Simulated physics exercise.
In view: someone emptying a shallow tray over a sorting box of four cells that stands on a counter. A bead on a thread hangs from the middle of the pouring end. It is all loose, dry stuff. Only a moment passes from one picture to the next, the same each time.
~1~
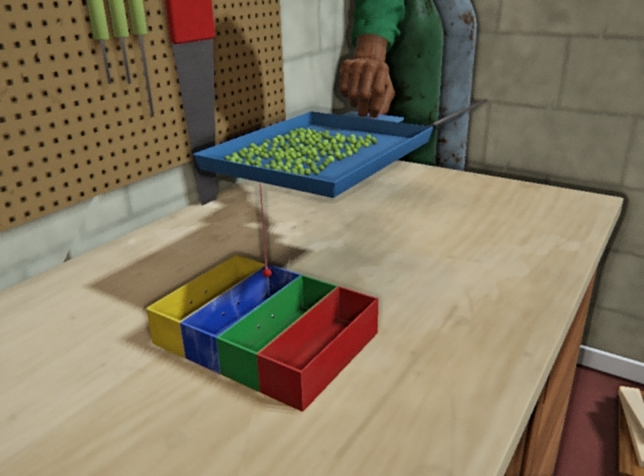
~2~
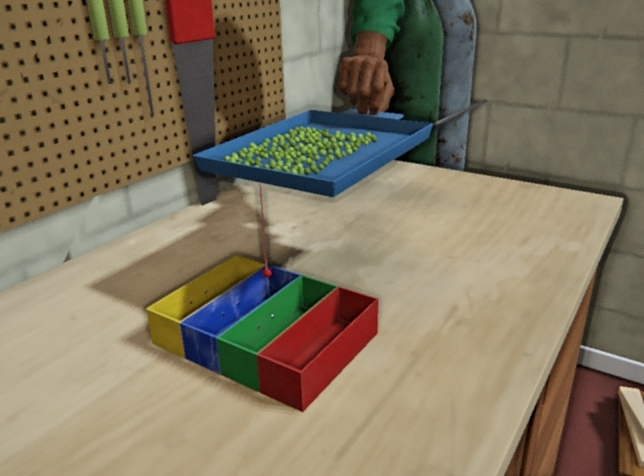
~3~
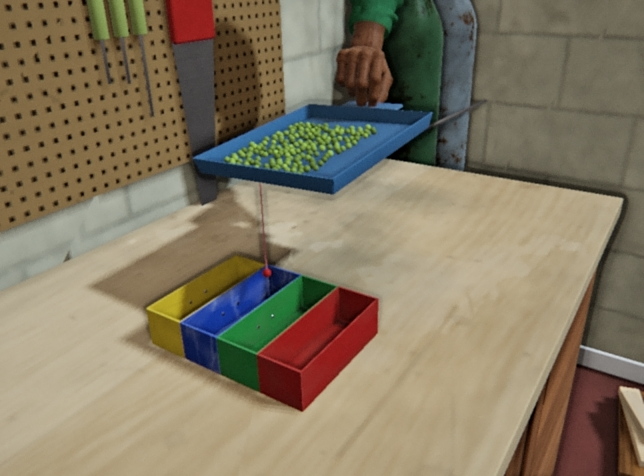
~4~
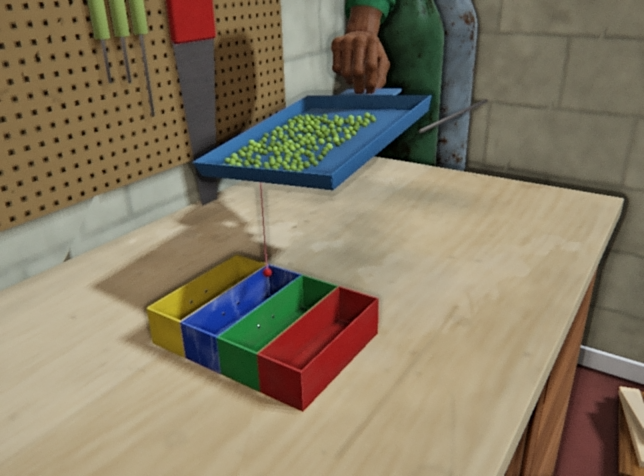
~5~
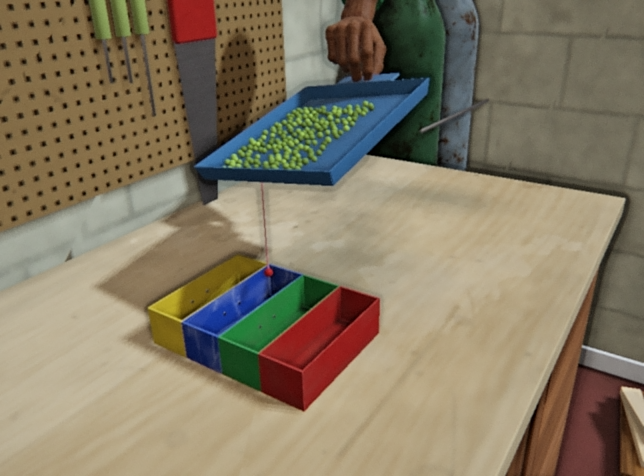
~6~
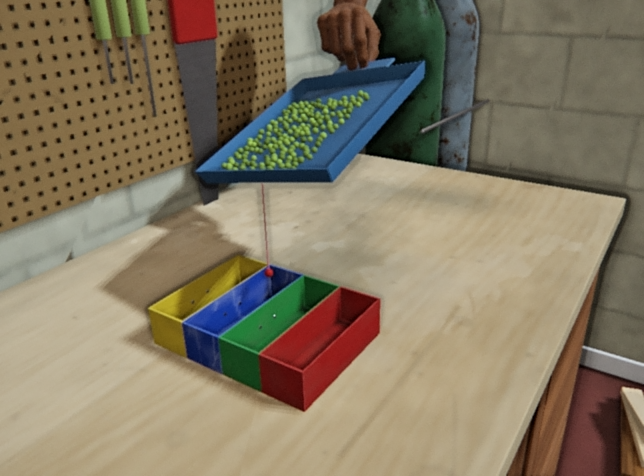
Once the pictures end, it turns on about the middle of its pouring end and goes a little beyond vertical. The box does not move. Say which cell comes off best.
It favours the yellow compartment.
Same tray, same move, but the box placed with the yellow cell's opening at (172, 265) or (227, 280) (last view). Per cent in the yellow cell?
In turn 0 and 30 in a hundred.
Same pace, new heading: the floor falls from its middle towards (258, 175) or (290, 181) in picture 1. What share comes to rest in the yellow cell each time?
About 40 and 10 per cent.
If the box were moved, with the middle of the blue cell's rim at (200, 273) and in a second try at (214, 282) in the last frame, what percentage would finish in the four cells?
About 100 and 100 per cent.
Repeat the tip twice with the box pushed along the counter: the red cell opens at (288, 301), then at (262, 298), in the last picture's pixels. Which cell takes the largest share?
First blue, then the cell in blue.
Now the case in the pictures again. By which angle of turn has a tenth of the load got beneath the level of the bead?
At some 80 degrees.
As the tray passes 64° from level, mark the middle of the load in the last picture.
Close to (236, 159).
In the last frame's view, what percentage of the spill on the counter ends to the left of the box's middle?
Some 100 per cent.
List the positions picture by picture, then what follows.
Corners of the pouring end (199, 154) and (333, 180), level; middle of the load (293, 153), dried peas; bead on its thread (267, 273); yellow cell (166, 329); blue cell (201, 344); green cell (239, 361); red cell (280, 379), in the first frame.
Corners of the pouring end (199, 155) and (333, 180), level; middle of the load (293, 152), in the second frame.
Corners of the pouring end (198, 157) and (332, 177), tipped barely, lowest at the left corner; middle of the load (304, 146), in the third frame.
Corners of the pouring end (198, 161) and (330, 173), tipped a little, lowest at the left corner; middle of the load (303, 141), in the fourth frame.
Corners of the pouring end (199, 165) and (329, 169), tipped clearly, lowest at the left corner; middle of the load (291, 141), in the fifth frame.
Corners of the pouring end (200, 169) and (326, 166), tipped clearly, lowest at the left corner; middle of the load (287, 139), roughly half on the move; yellow cell (168, 329); blue cell (202, 344); green cell (240, 361); red cell (282, 379), in the sixth frame.
Just after the last frame, tray tipped steeply; almost all on the tray; just a few falling or outside the box.
A moment on, tray tipped past a quarter turn; roughly a quarter on the tray; roughly a quarter in the yellow cell; roughly half falling or outside the box.
Further on, tray tipped past a quarter turn; roughly half in the yellow cell; just a few in the blue cell; roughly half falling or outside the box.
When it is over, tray tipped past a quarter turn; roughly half in the yellow cell; just a few in the blue cell; not one in the red cell; not one in the green cell; roughly half outside the box.
